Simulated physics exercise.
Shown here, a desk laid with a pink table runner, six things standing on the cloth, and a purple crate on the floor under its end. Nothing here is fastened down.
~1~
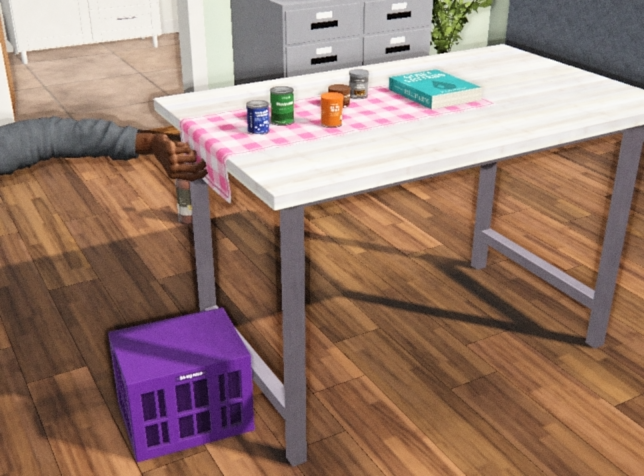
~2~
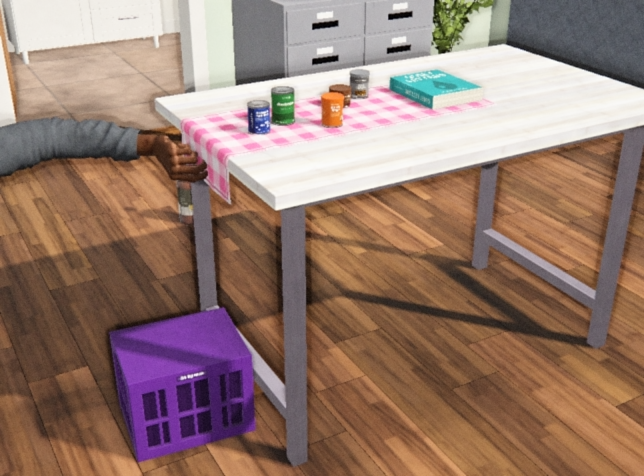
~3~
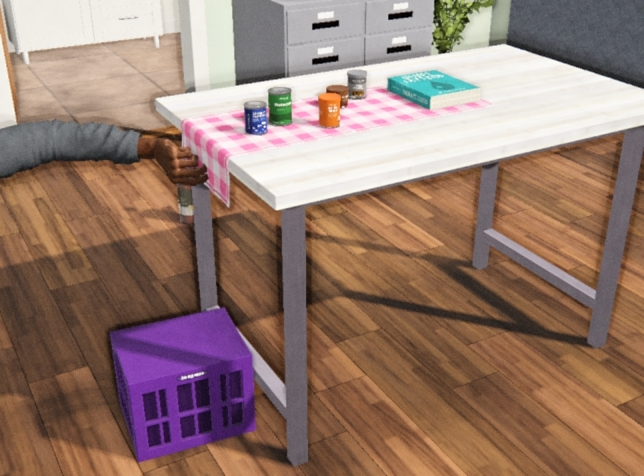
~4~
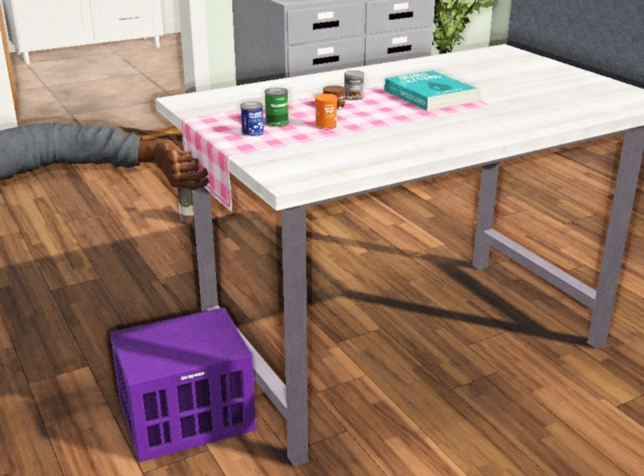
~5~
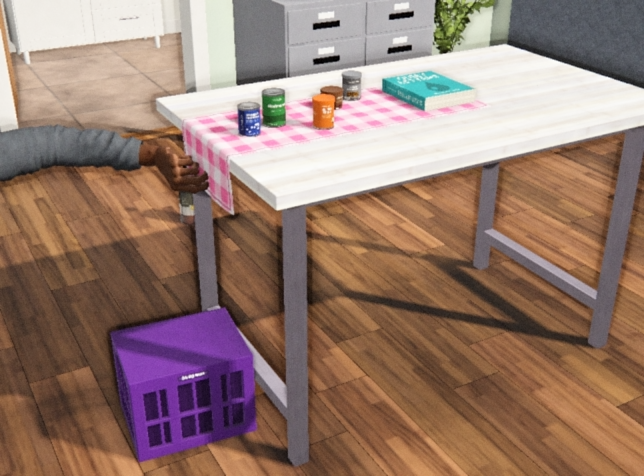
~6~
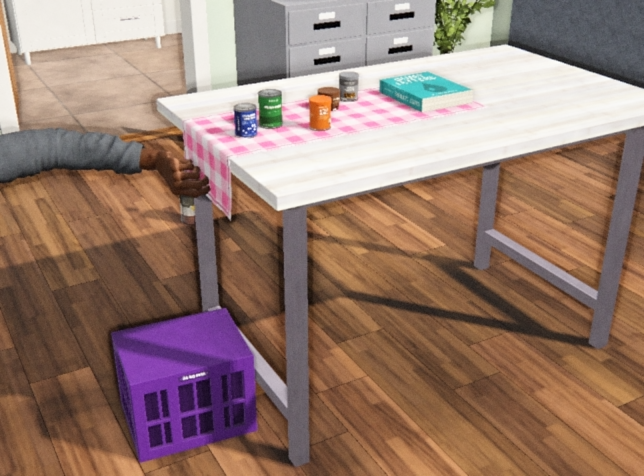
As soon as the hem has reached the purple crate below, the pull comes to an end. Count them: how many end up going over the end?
The count is four.
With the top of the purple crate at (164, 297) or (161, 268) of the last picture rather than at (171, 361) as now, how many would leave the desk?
That would be 2 and 1.
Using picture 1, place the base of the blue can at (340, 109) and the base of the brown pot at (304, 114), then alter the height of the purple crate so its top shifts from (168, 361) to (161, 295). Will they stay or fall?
Note: Blue can kept on top; brown pot kept on top.
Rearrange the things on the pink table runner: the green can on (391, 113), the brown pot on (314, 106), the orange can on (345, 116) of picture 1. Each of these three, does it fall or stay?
You'd see the green can hang on, the brown pot go down and the orange can go down.
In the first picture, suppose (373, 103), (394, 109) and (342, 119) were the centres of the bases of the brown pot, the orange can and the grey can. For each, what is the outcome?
My call: The brown pot hangs on; the orange can hangs on; the grey can takes a tumble.
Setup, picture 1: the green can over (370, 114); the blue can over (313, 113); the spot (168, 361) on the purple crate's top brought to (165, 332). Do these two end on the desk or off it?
In the end the green can is still on top and the blue can is no longer on top.
A little later, hem near (211, 291); blue can and green can gone.
Next, hem on the crate; blue can, green can, orange can and brown pot gone.
When it is over, hem on the crate; blue can, green can, orange can and brown pot gone. The desk loses four.
